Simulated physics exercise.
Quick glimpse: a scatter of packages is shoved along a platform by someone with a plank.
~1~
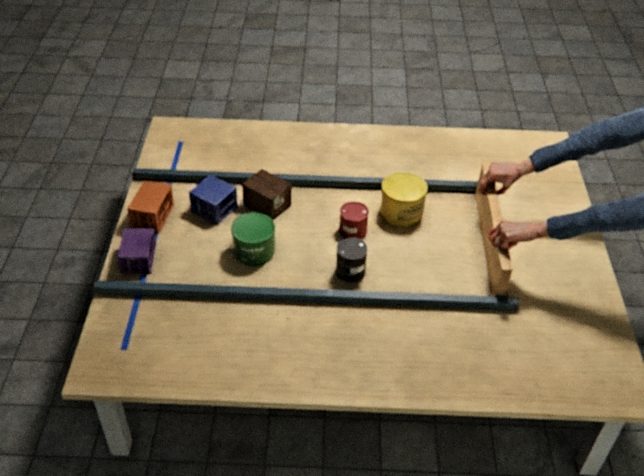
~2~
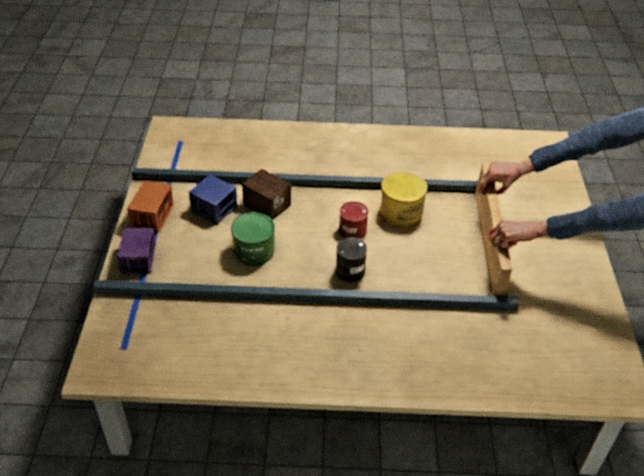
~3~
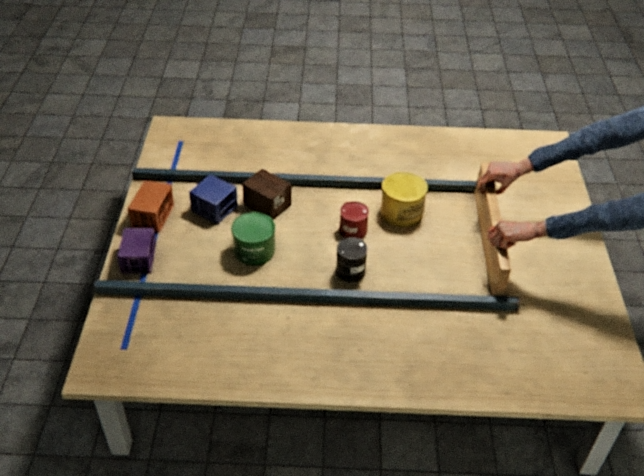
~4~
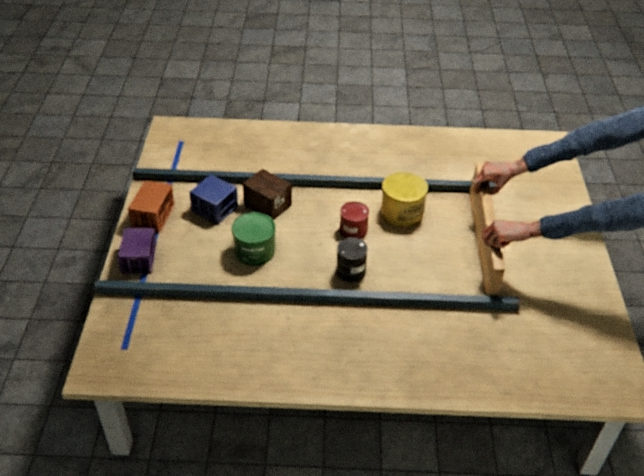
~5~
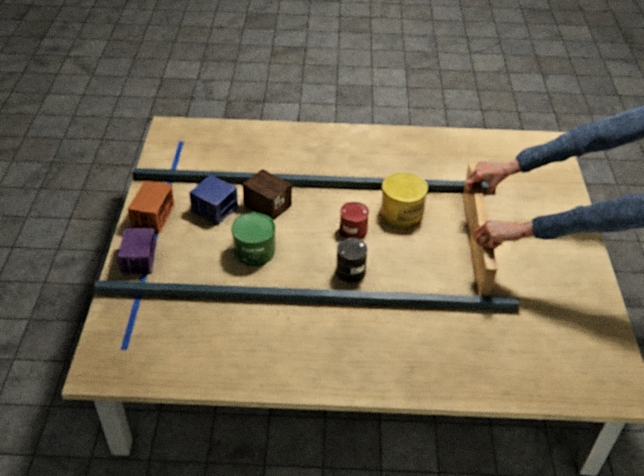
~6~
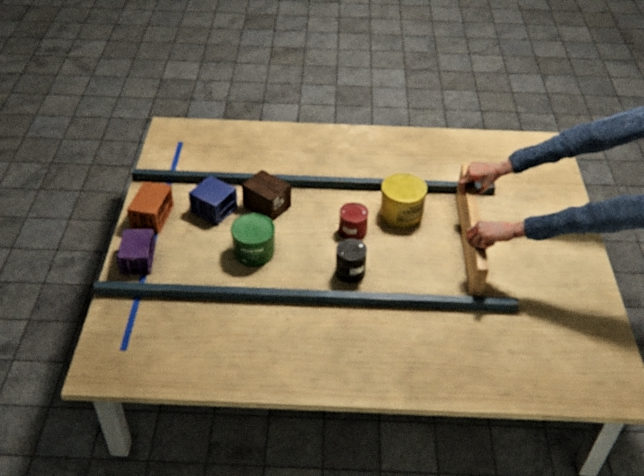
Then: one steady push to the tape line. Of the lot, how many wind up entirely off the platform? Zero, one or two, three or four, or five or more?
My prediction is three or four fallers.
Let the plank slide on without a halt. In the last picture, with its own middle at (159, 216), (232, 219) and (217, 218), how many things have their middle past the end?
It comes out as 4, then 0, then 0.
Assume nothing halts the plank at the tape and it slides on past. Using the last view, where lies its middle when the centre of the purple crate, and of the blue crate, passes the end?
First one: Around (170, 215). Other one: Around (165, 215).
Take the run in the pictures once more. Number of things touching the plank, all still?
At rest, 4 are in contact.
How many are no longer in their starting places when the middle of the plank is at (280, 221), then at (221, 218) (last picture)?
First 6, after that 7.
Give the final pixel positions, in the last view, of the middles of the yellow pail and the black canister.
Result: One about (141, 187), other about (127, 262).
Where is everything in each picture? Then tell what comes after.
In the first picture, purple crate (137, 251); orange crate (152, 207); blue crate (214, 200); plank (492, 228); tape (156, 231).
In the second picture, orange crate (151, 206); brown box (267, 195).
In the third picture, blue crate (214, 199); red canister (354, 221).
In the fourth picture, purple crate (138, 251); black canister (352, 260).
In the fifth picture, orange crate (152, 207); green pail (254, 240).
In the sixth picture, purple crate (137, 251); orange crate (151, 207); blue crate (213, 200); plank (471, 228); tape (156, 232).
A little later, none off yet; purple crate at rest near (137, 251); orange crate at rest near (151, 207); blue crate at rest near (213, 200).
Next, none off yet; purple crate at rest near (137, 251); orange crate at rest near (151, 207); blue crate shifted a little near (204, 204).
Later still, none off yet; purple crate at rest near (137, 251); orange crate shifted a little near (126, 210); blue crate shifted well along near (158, 211).
When it is over, the number that fall off is three or four; down, brown box, blue crate, orange crate and purple crate.
